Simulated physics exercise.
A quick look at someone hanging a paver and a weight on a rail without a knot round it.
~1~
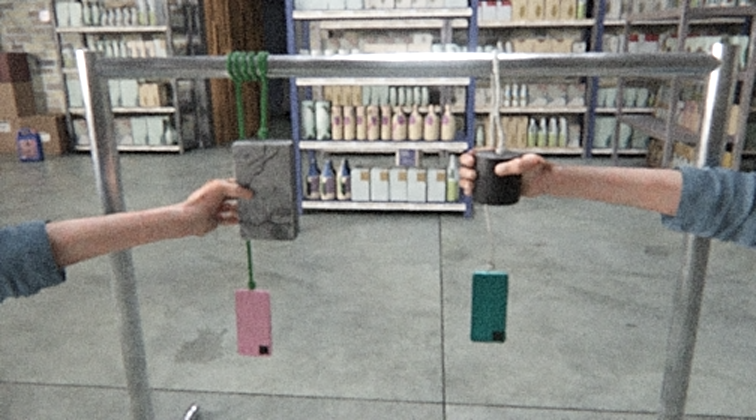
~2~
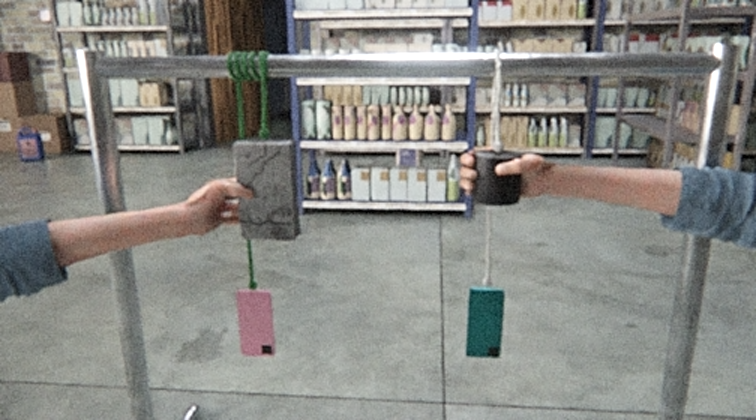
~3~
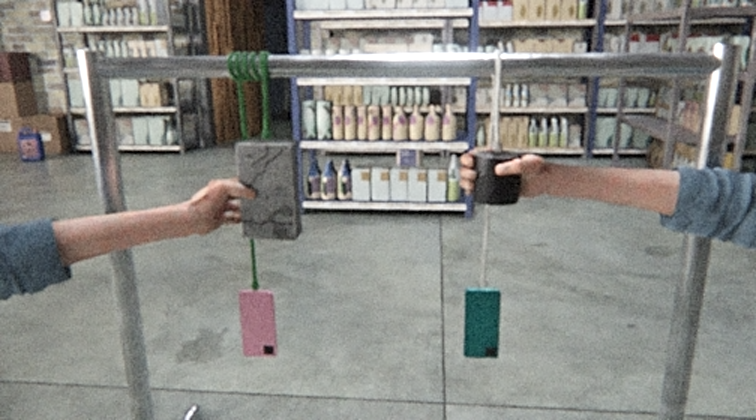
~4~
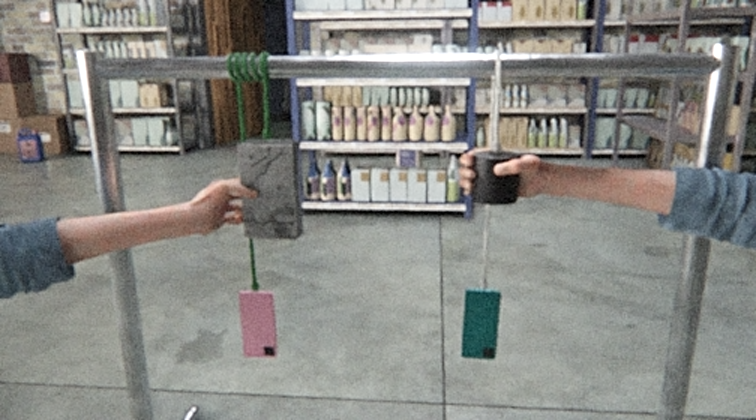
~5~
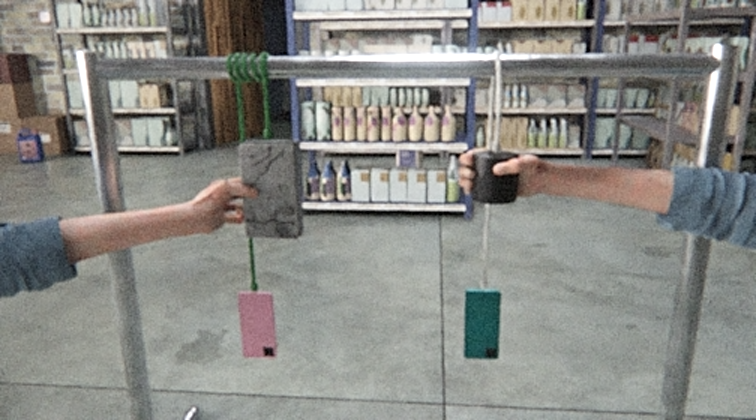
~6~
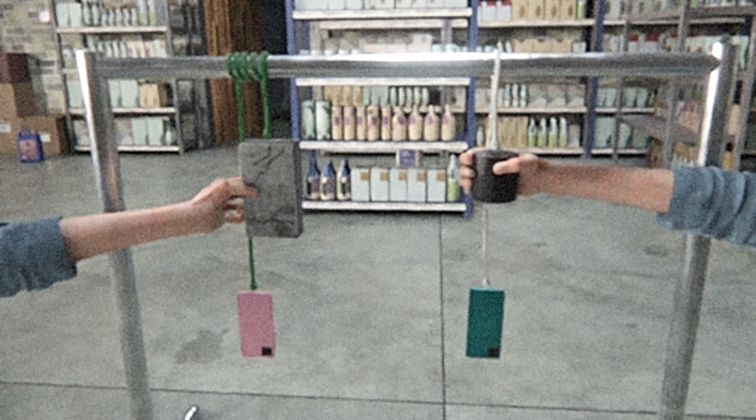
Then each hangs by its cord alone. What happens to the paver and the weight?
The paver is held, the weight pulls its rope through.
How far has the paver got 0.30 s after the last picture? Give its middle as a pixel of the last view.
Around (269, 143).
Then, 0.30 s later than the last view, paver in the air near (269, 143); weight dropping near (491, 248).
Then, 0.66 s later than the last view, paver in the air near (265, 150); weight on the floor.
Then, 1.06 s later than the last view, paver in the air near (266, 177); weight on the floor.
Finally, paver in the air near (273, 178); weight on the floor. The paver keeps its height and the weight runs down to the floor.
